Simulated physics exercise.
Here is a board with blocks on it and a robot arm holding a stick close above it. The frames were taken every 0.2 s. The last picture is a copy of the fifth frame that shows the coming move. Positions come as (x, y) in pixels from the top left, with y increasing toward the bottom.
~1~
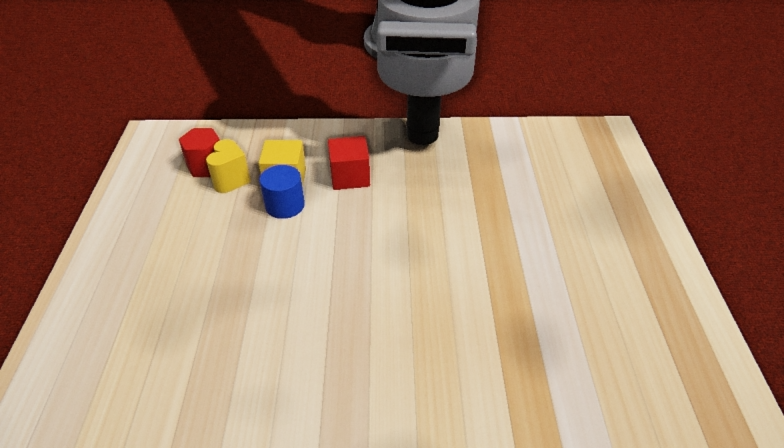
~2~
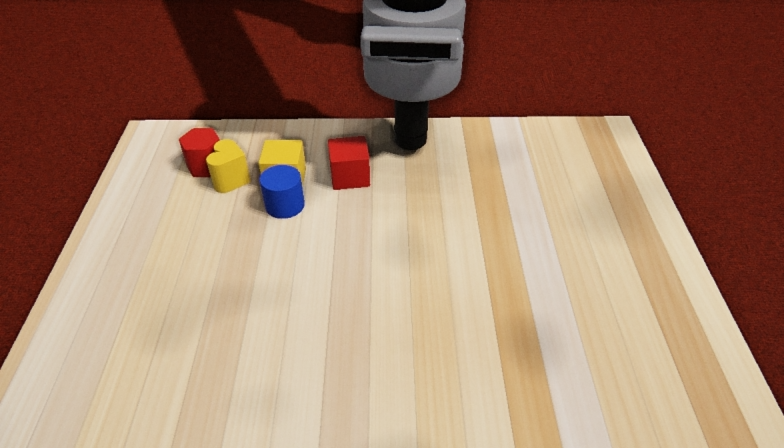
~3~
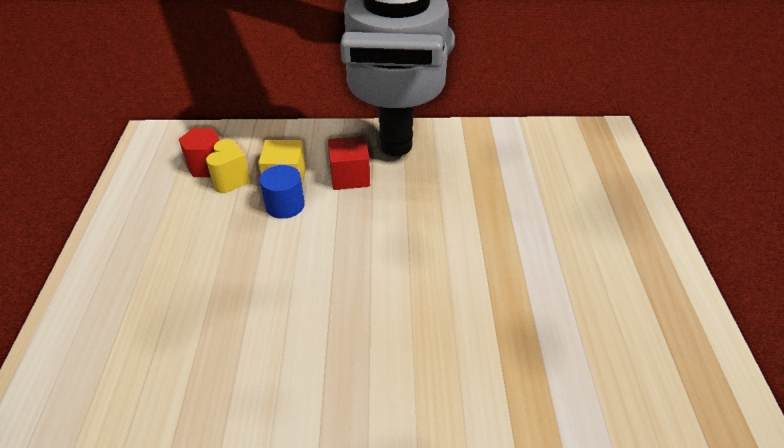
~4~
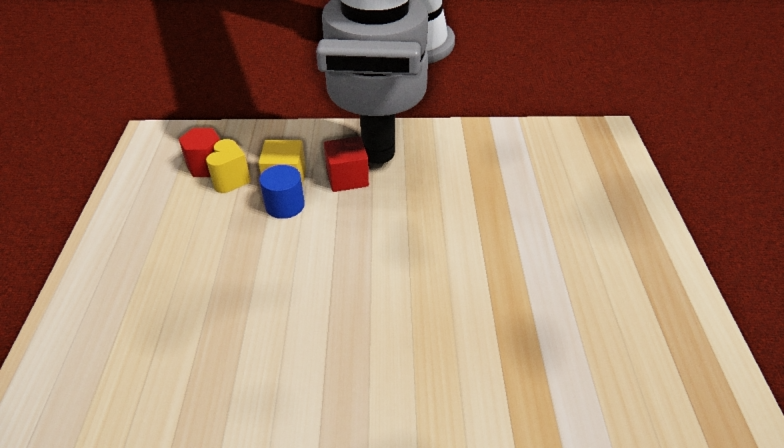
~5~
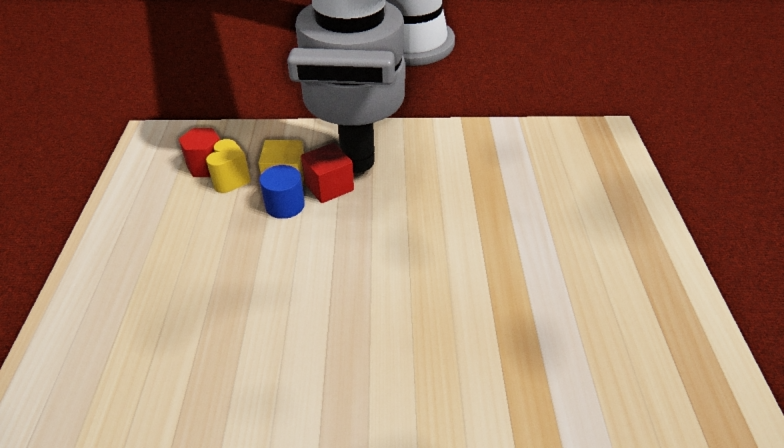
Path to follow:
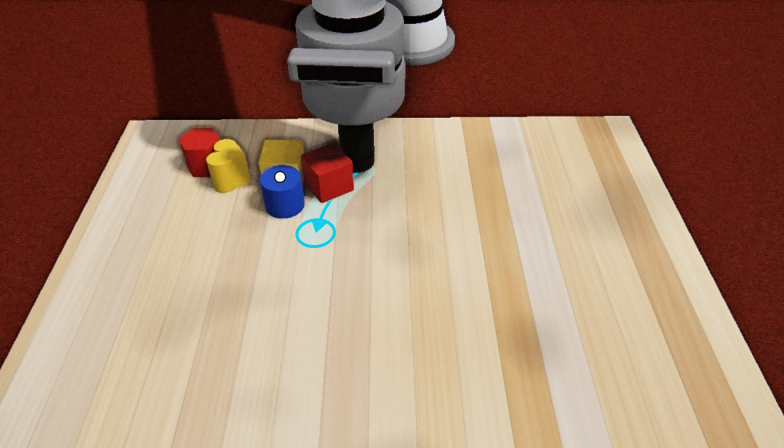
The clip opens on a wooden board with red, yellow and blue blocks grouped at the upper left and a robot arm's dark stick to their right. The stick slides left and slightly down to the red square block, then pushes it a short way left, turning it beside the blue round block.
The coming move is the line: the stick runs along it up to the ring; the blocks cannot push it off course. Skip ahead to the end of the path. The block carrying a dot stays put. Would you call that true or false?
My answer: False.
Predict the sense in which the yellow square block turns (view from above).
Looking from above, the answer is clockwise.
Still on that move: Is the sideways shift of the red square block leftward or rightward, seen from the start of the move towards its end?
It heads right.
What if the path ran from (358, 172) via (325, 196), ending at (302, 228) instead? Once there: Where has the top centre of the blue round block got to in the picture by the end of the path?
Its top centre lands on (213, 204).
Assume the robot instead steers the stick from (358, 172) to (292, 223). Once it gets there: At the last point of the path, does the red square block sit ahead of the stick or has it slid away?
Pushed along.
Drawn move, from (358, 172) via (332, 199), ending at (316, 233); the dot is on the blue round block.
On the path given first. One third of the way, stick at (338, 181); blue round block at (263, 185); yellow square block at (272, 152), turned 20° clockwise; red square block at (303, 175).
Two thirds of the way, stick at (324, 201); blue round block at (240, 192); yellow square block at (272, 152), turned 20° clockwise; red square block at (282, 189), turned 25° clockwise.
At the end, stick at (315, 224); blue round block at (233, 192); yellow square block at (272, 152), turned 20° clockwise; red square block at (275, 194), turned 40° clockwise.
